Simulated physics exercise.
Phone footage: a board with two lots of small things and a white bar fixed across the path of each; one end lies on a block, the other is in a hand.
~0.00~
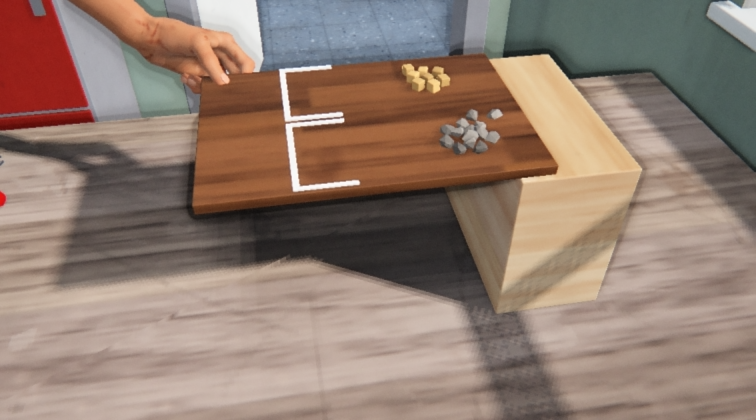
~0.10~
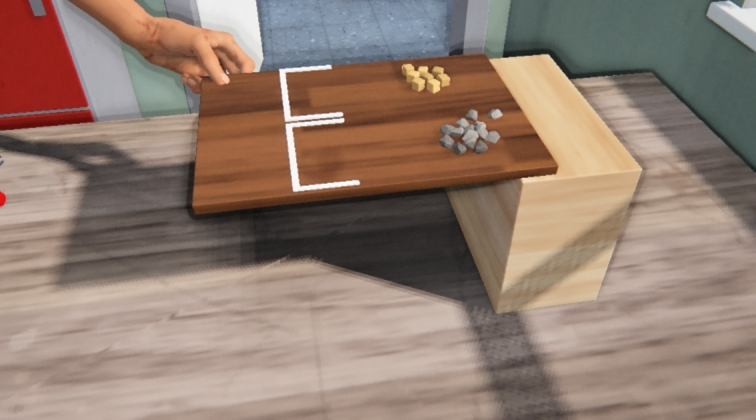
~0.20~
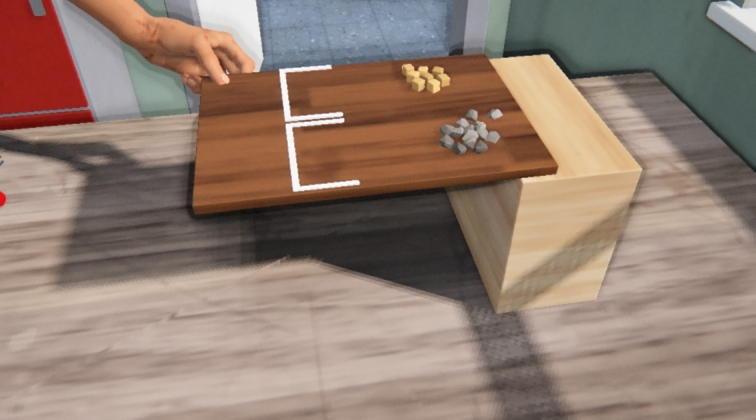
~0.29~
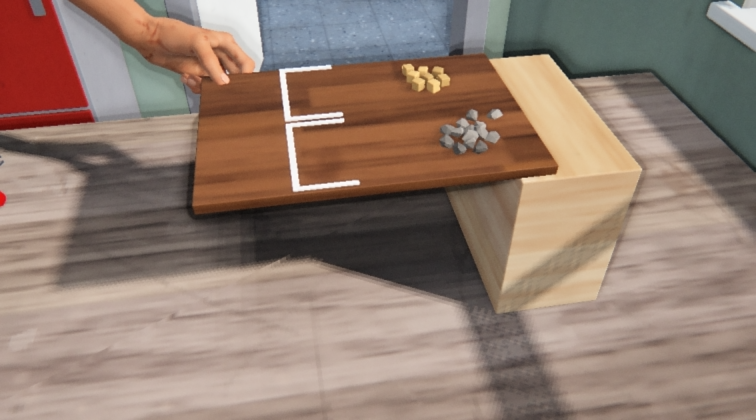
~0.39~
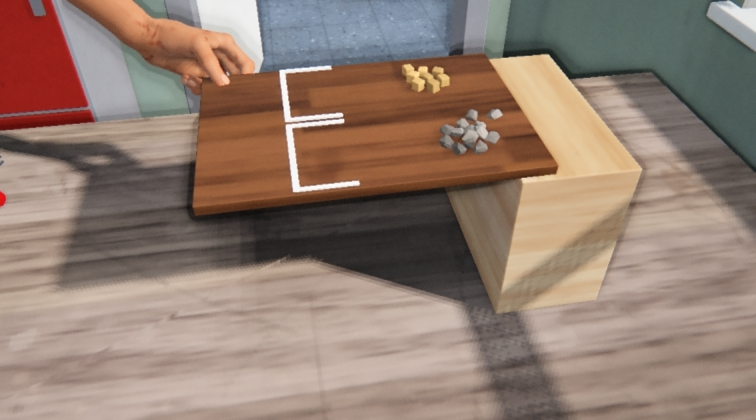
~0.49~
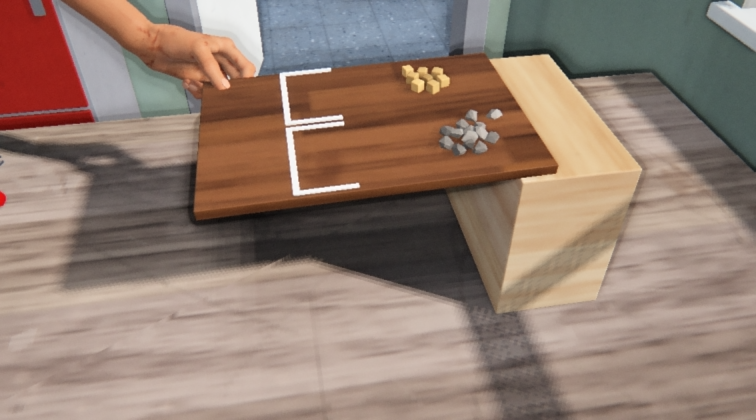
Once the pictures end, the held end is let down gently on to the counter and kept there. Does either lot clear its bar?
I expect the near lot to end up beyond its barrier; I expect the far lot to end up beyond its barrier.
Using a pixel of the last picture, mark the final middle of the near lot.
Its centre ends up around (216, 305).
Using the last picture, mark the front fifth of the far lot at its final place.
Rest point near (141, 232) px.
By 0.90 s, board sloping at 12°; near lot where it was; far lot where it was.
By 1.43 s, board sloping at 27°; near lot where it was; far lot where it was.
By 1.99 s, board sloping at 40°; near lot the larger part past its bar; far lot every one past its bar.
When it is over (3.0 s), board resting at 40°; near lot every one past its bar; far lot every one past its bar.
